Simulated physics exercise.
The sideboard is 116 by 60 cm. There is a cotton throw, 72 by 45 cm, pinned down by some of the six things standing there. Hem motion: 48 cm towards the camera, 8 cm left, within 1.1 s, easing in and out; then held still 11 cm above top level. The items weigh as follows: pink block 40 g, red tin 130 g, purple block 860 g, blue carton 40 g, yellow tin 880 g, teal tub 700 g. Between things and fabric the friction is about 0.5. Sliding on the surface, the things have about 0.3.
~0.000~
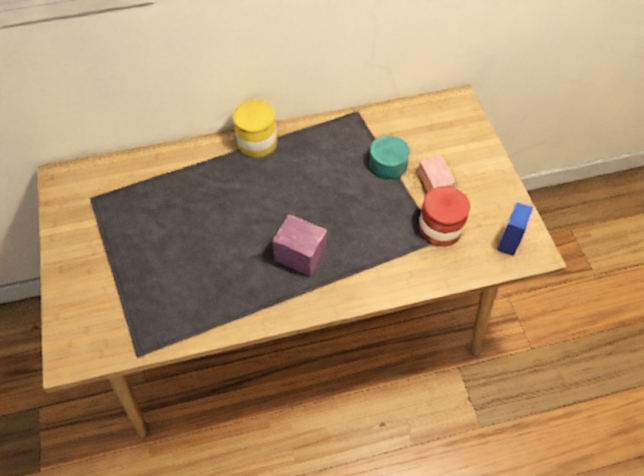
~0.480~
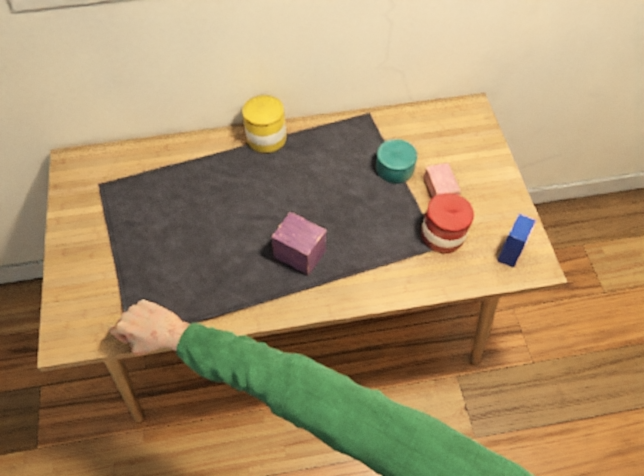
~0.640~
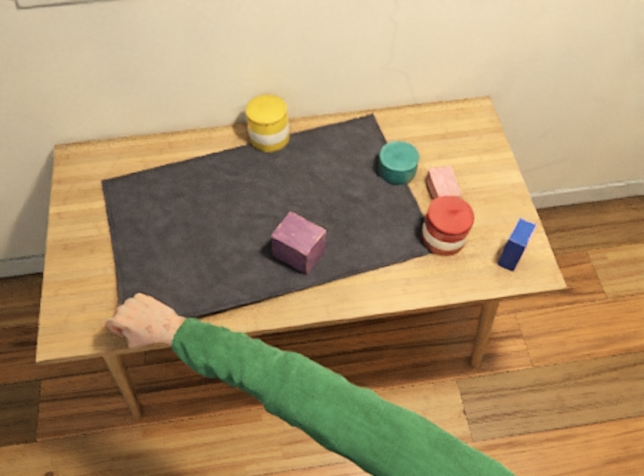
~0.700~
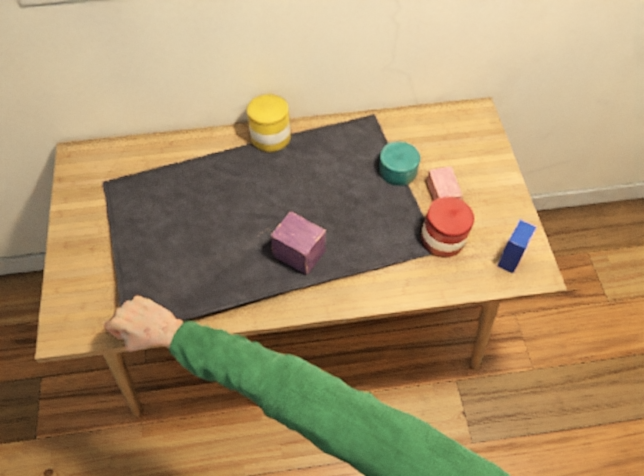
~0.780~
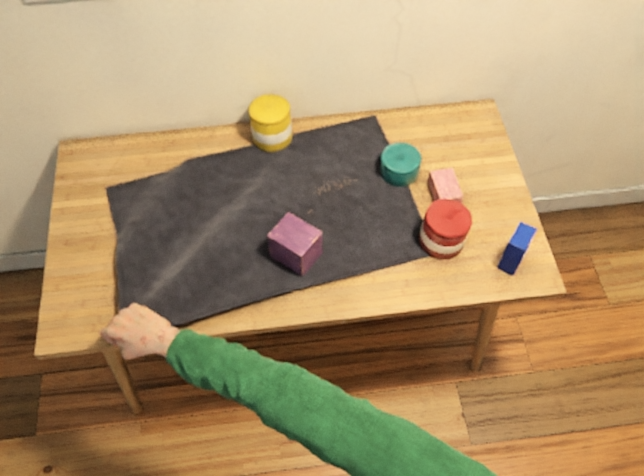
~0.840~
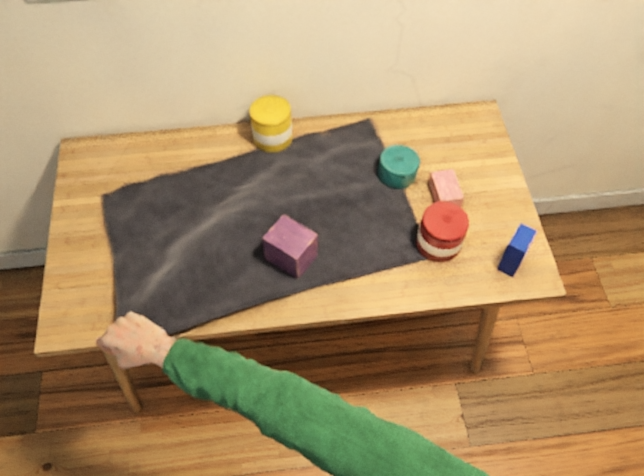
On a wooden table, a hand grips the dark cloth's corner and tugs it slightly left.
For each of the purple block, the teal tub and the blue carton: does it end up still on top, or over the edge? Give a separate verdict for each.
Purple block: Over the edge; teal tub: Still on top; blue carton: Still on top.
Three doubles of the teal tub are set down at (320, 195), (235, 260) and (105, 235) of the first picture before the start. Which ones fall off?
So it goes: The first one ends up off, the next ends up off, the last ends up off.
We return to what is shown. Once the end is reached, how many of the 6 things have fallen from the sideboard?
That gives 1.
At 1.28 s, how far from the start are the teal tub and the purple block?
I'd put the teal tub at some 2 centimetres and the purple block at some 25 centimetres.
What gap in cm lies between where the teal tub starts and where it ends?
The teal tub ends up about 2 cm from its start.
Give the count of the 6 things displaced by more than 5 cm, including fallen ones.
Count recorded: 2.
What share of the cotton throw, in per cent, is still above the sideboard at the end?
I'd estimate close to 0 per cent.
After 1.1 s, 85 % of the cotton throw is still over the top; purple block 12 cm off its start, teal tub 2 cm off its start, red tin 5 cm off its start.
After 1.3 s, 65 % of the cotton throw is still over the top; purple block 24 cm off its start, teal tub 2 cm off its start, red tin 5 cm off its start.
After 1.5 s, 25 % of the cotton throw is still over the top; purple block over the edge, teal tub 2 cm off its start at (395, 162), red tin 5 cm off its start at (428, 224).
After 1.7 s, 0 % of the cotton throw is still over the top; purple block over the edge, teal tub 2 cm off its start, red tin 5 cm off its start.
After 3.3 s, 0 % of the cotton throw is still over the top; purple block over the edge, teal tub 2 cm off its start at (395, 163), blue carton 0 cm off its start at (523, 237), red tin 5 cm off its start at (428, 224).
